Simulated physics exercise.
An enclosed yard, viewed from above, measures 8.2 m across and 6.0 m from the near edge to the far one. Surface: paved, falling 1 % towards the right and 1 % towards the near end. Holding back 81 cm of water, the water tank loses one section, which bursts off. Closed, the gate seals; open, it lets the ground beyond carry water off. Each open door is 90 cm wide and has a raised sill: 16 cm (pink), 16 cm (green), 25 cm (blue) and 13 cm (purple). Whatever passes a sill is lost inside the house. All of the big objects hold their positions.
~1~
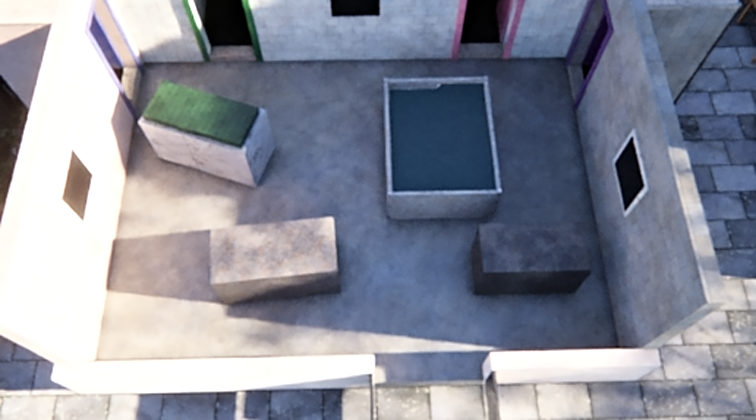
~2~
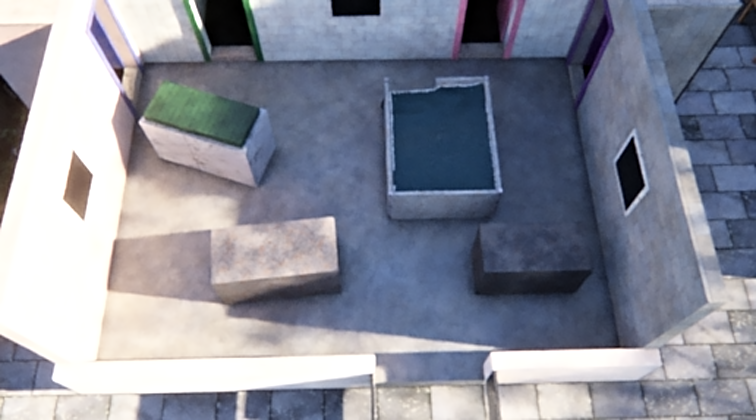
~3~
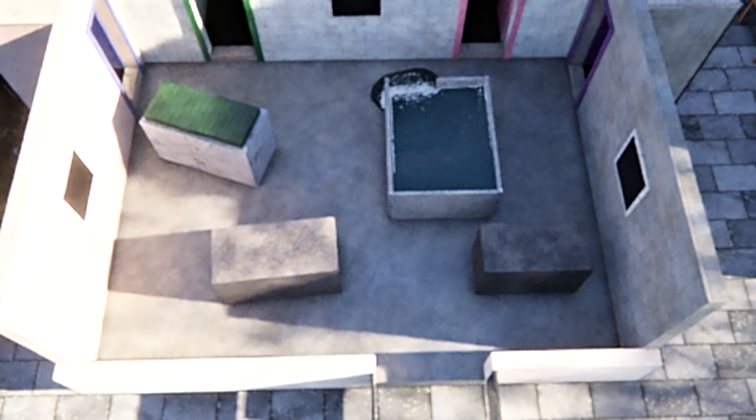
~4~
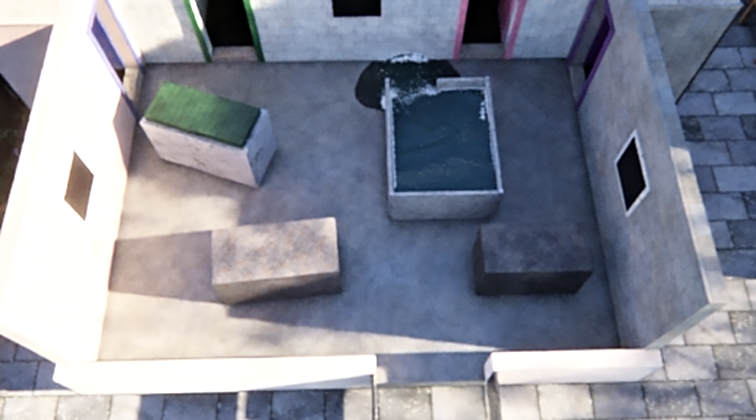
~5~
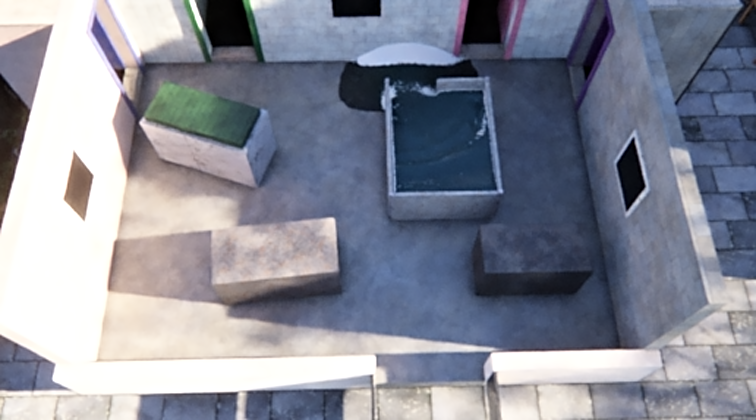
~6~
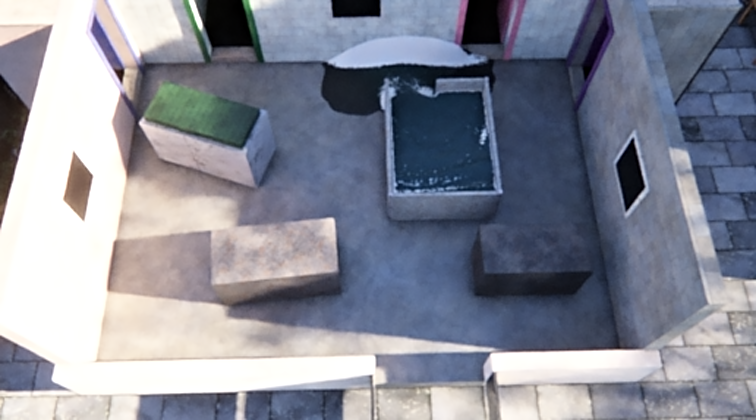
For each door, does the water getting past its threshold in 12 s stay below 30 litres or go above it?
My prediction: At the pink door it looks set to land under the limit, at the green door it looks set to land under the limit, at the blue door it looks set to land under the limit, at the purple door it looks set to land over the limit.
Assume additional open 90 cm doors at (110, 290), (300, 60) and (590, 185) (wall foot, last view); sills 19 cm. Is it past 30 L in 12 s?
First doorway falls short, second falls short, third falls short.
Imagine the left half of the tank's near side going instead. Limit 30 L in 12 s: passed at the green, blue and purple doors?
Door by door - green: Within bounds, blue: Within bounds, purple: Within bounds.
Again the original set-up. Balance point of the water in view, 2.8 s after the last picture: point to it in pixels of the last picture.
Near (388, 129).
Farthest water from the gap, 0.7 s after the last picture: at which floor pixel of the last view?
That's around (220, 64) in the last picture.
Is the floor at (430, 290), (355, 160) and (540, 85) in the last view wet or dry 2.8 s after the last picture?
First spot bone dry, second bone dry, third soaked.
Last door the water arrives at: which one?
Blue.
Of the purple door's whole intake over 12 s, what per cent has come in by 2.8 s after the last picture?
Estimate: Around 70 per cent.
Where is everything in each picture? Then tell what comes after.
The first frame shows the water tank at (440, 136) is whole and still, 81 cm deep.
In the second frame, the front is at a hidden place, 0.5 m from the gap on the water tank's far side; 0.2 m2 of floor is under water; 81 cm left at the back of the water tank.
In the third frame, the front is at (424, 73), 0.9 m from the gap on the water tank's far side; 0.8 m2 of floor is under water; 81 cm left at the back of the water tank.
In the fourth frame, the front is at (442, 61), 1.3 m from the gap on the water tank's far side; 1.8 m2 of floor is under water; 81 cm left at the back of the water tank.
In the fifth frame, water pours out on the water tank's far side and has run 1.6 m, to (466, 61); typically 8 cm deep outside, 79 cm at the water tank's back.
In the sixth frame, the front is at (490, 61), 2.0 m from the gap on the water tank's far side; 2.9 m2 of floor is under water; 71 cm left at the back of the water tank.
Then, 0.7 s after the last picture water covers 15 % of the floor and is deepest (53 cm) near (405, 69); pink door 15 cm at the sill, 1 L in, green door 3 cm at the sill, 0 L in, blue door not reached, purple door not reached.
Then, 1.5 s after the last picture water covers 30 % of the floor and is deepest (42 cm) near (405, 69); pink door 14 cm at the sill, 2 L in, green door 6 cm at the sill, 0 L in, blue door 19 cm at the sill, 0 L in, purple door 29 cm at the sill, 28 L in.
Then, 2.8 s after the last picture water covers 45 % of the floor and is deepest (32 cm) near (405, 69); pink door 11 cm at the sill, 3 L in, green door 5 cm at the sill, 0 L in, blue door 27 cm at the sill, 4 L in, purple door 22 cm at the sill, 105 L in.
Then, 6.3 s after the last picture water covers 85 % of the floor and is deepest (17 cm) near (405, 69); pink door 6 cm at the sill, 4 L in, green door 13 cm at the sill, 1 L in, blue door 12 cm at the sill, 8 L in, purple door 13 cm at the sill, 148 L in.
Then, 11.3 s after the last picture water covers 95 % of the floor and is deepest (11 cm) near (603, 363); pink door 3 cm at the sill, 4 L in, green door 6 cm at the sill, 1 L in, blue door 4 cm at the sill, 8 L in, purple door 8 cm at the sill, 149 L in.
